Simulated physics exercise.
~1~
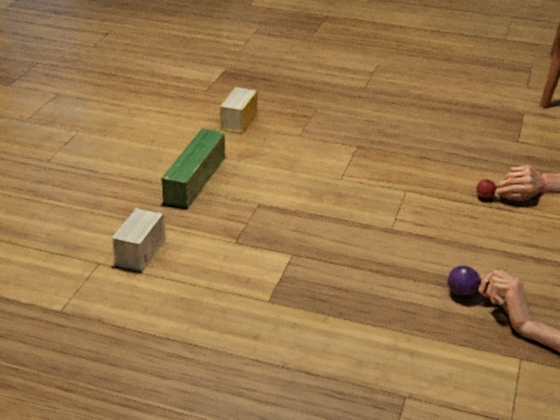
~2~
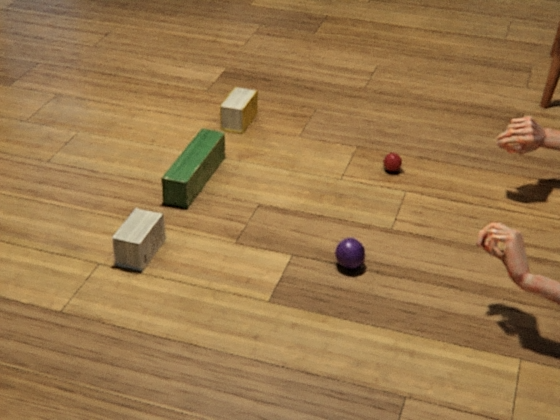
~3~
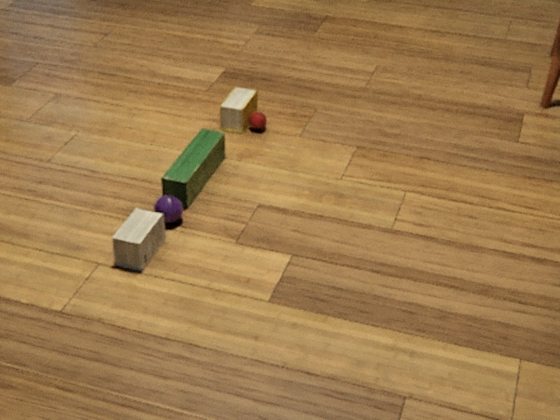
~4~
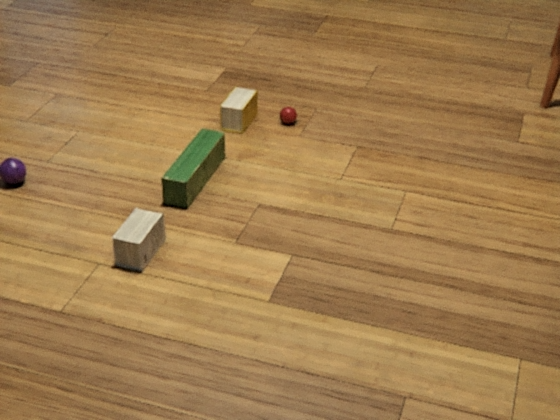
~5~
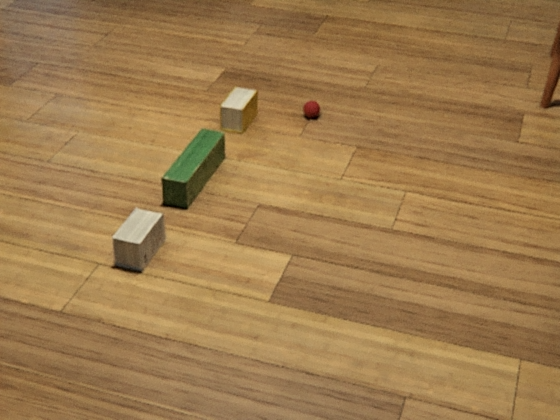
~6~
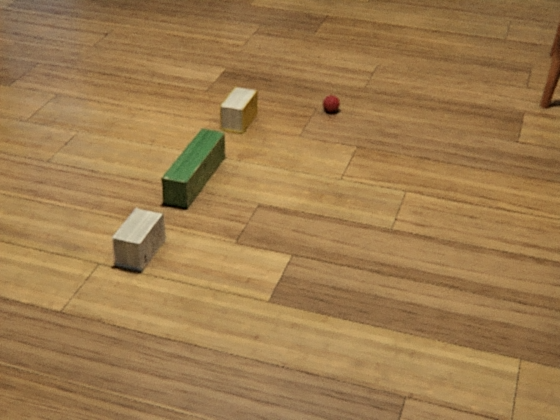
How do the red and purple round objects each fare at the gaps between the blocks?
The purple one rolls through between the white and green blocks and leaves on the left. The red one is stopped at the yellowish block and rolls back to the right.
